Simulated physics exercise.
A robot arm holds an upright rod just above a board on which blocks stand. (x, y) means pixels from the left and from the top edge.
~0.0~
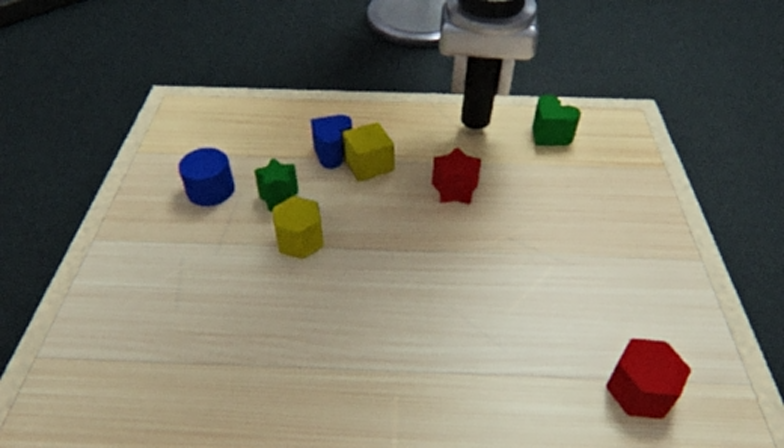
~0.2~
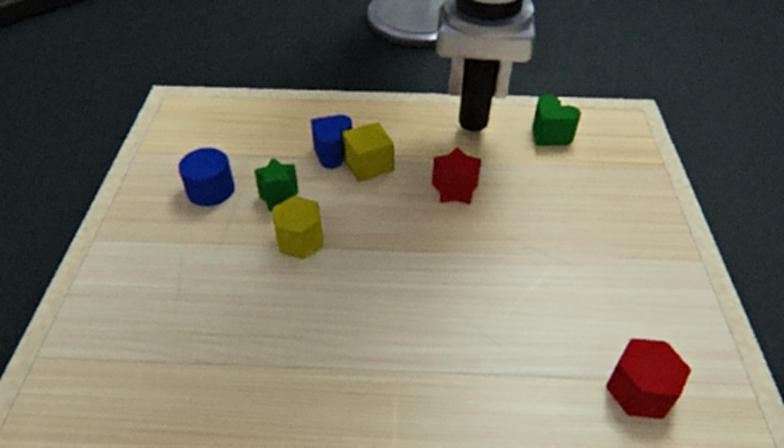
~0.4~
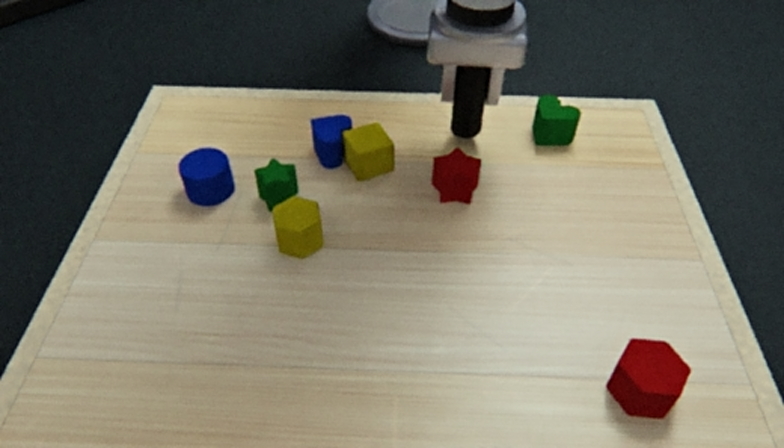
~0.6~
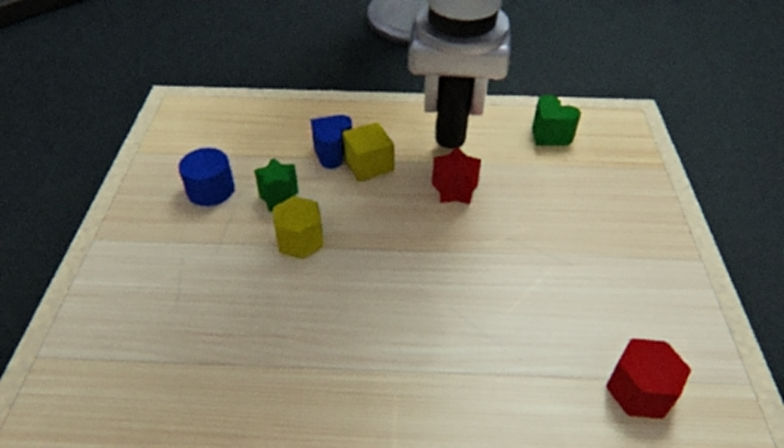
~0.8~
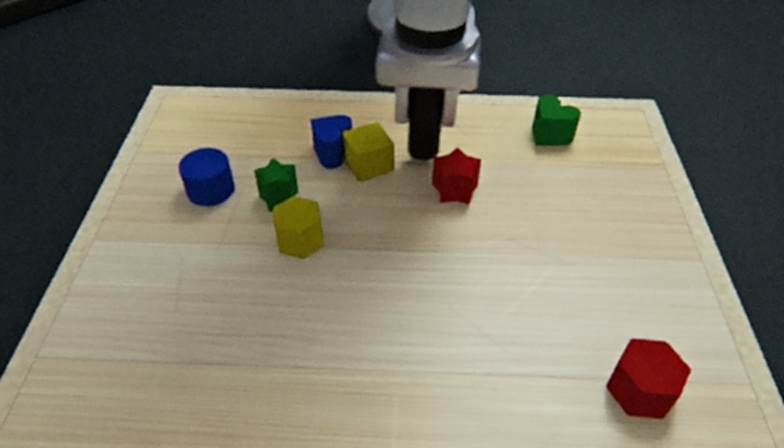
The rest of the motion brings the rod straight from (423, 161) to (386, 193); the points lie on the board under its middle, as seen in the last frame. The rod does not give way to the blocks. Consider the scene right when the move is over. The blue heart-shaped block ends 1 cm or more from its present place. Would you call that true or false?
False.
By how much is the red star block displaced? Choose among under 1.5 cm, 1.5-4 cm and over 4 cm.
Its final spot will lie within 1.5 cm of the current one.
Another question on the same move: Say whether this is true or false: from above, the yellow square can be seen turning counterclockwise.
My answer: False.
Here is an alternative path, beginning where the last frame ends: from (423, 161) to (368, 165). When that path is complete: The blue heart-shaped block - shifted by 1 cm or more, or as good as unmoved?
Its place changes.
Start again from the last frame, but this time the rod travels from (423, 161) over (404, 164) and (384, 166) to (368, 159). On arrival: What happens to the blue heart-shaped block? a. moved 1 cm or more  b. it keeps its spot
Answer: A.
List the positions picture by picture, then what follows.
Rod tip (476, 120); block tops, blue heart-shaped block (331, 126); yellow square (368, 137); red star block (458, 163), in the first frame.
Rod (473, 123); blocks unchanged, in the second frame.
Rod (466, 129); blocks unchanged, in the third frame.
Rod (450, 139); blocks unchanged, in the fourth frame.
Rod (423, 151); blue heart-shaped block (331, 126); yellow square (368, 137); red star block (458, 163), in the fifth frame.
The first path, step by step. Halfway along, rod (404, 166); yellow square (364, 139), turned 15° clockwise.
At the end, rod (386, 183); blue heart-shaped block in place; yellow square (359, 143), turned 40° clockwise; red star block in place.
